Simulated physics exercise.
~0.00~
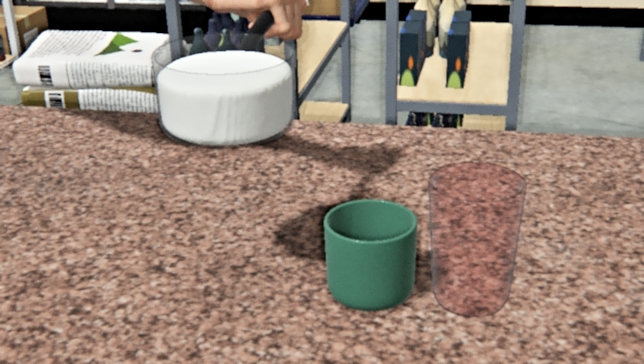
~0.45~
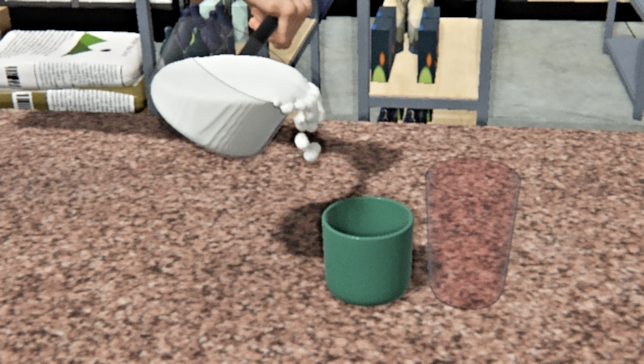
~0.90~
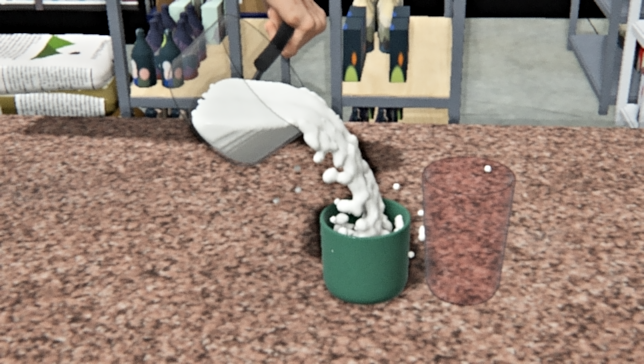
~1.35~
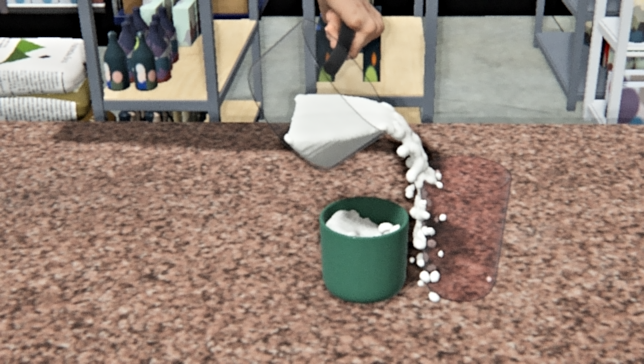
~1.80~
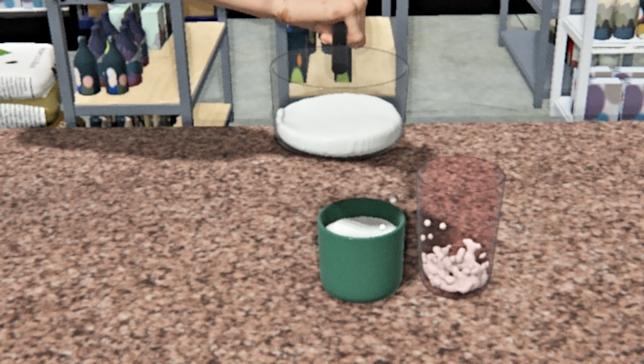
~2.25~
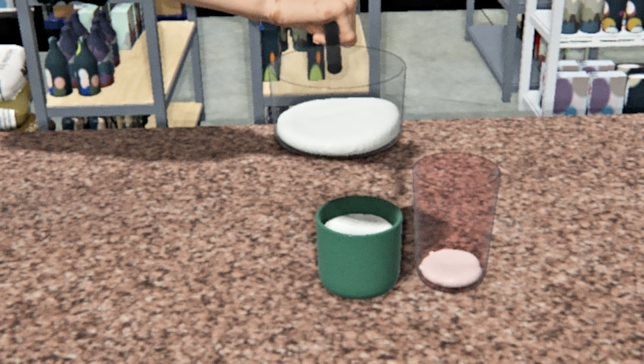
On a speckled reddish stone counter in a room with shelves behind, a hand holds a clear pan of white liquid above a green mug and an empty, transparent reddish glass. The hand tips the pan to the right, and the liquid starts spilling over its rim. As the pan moves rightwards, a thick, lumpy stream falls into the mug, with a few drops scattering. The stream then passes the mug's right edge and reaches the glass. The pan levels out, still holding liquid, leaving the mug well filled and a shallow pool in the glass.
